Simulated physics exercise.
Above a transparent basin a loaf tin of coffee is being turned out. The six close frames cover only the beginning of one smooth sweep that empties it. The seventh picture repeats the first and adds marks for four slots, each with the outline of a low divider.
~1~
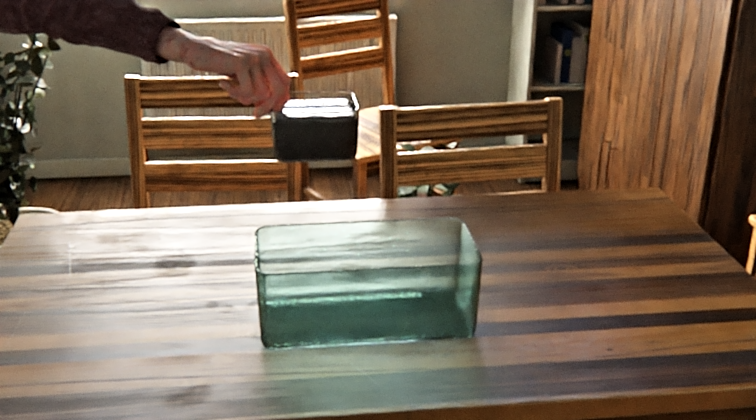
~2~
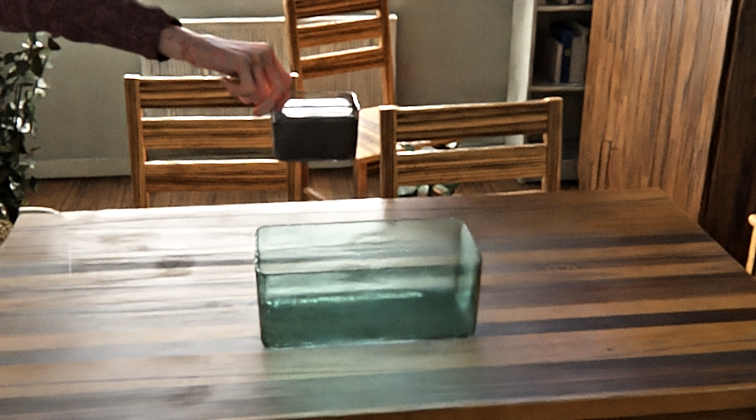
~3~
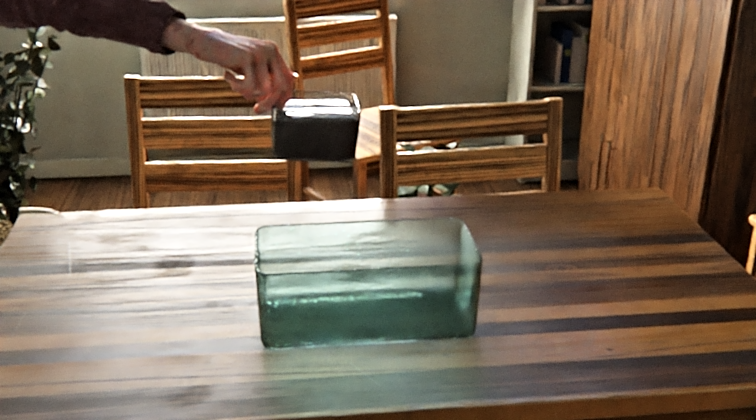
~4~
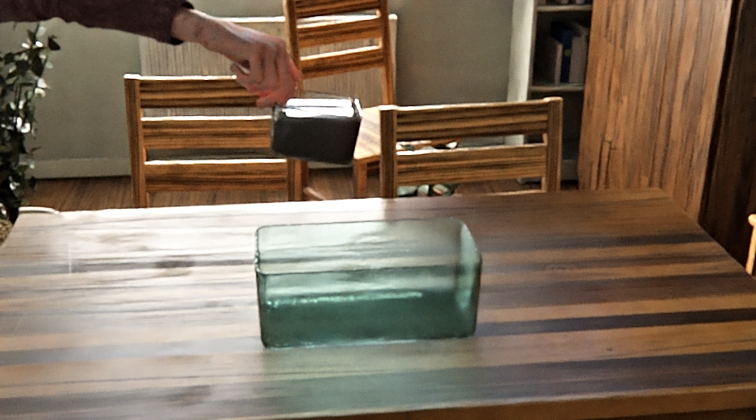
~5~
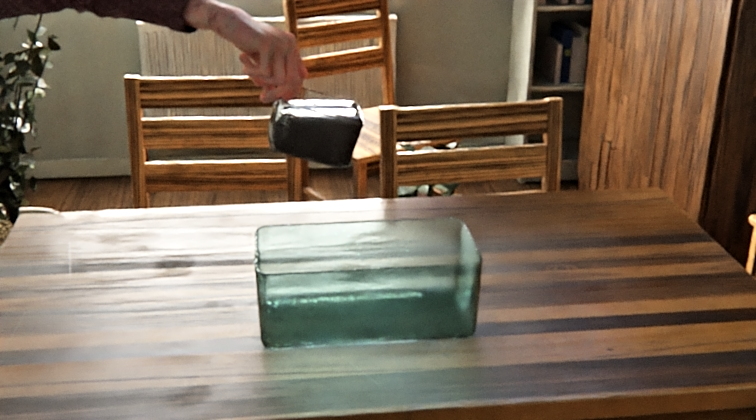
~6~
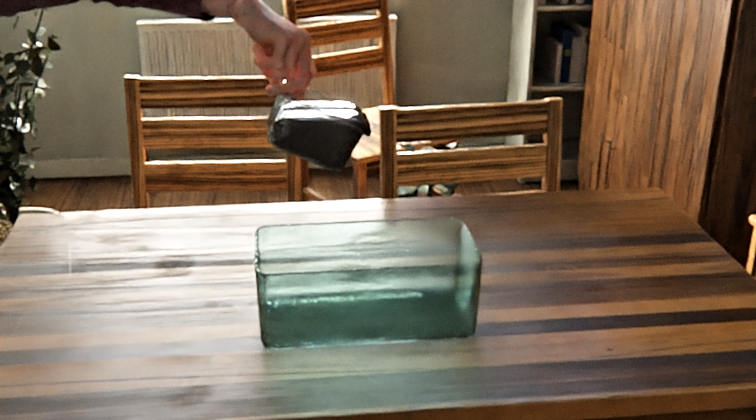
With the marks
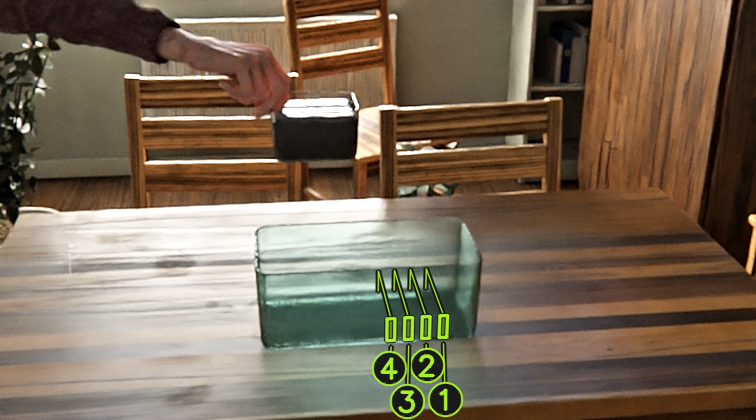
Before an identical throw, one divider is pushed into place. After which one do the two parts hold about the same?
Take 2.
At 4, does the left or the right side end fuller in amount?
More ends on the right.
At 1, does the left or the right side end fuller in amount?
More ends on the left.
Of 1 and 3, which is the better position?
Position 3.
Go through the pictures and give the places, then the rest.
Upright, lip at (354, 100); basin from (261, 346) to (476, 333); nothing has left yet.
Upright, lip at (355, 101); nothing has left yet.
Tipped about 5°, lip at (356, 103); nothing has left yet.
Tipped about 10°, lip at (358, 107); nothing has left yet.
Tipped about 18°, lip at (360, 113); nothing has left yet.
Tipped about 27°, lip at (361, 120); coffee is over the lip, down to (365, 125).
On the marked copy, 1 at (443, 343); 2 at (426, 344); 3 at (408, 345); 4 at (391, 346).
With 1, about 88 % ends left of the wall and 10 % right of it.
With 2, about 52 % ends left of the wall and 47 % right of it.
With 3, about 31 % ends left of the wall and 68 % right of it.
With 4, about 18 % ends left of the wall and 81 % right of it.
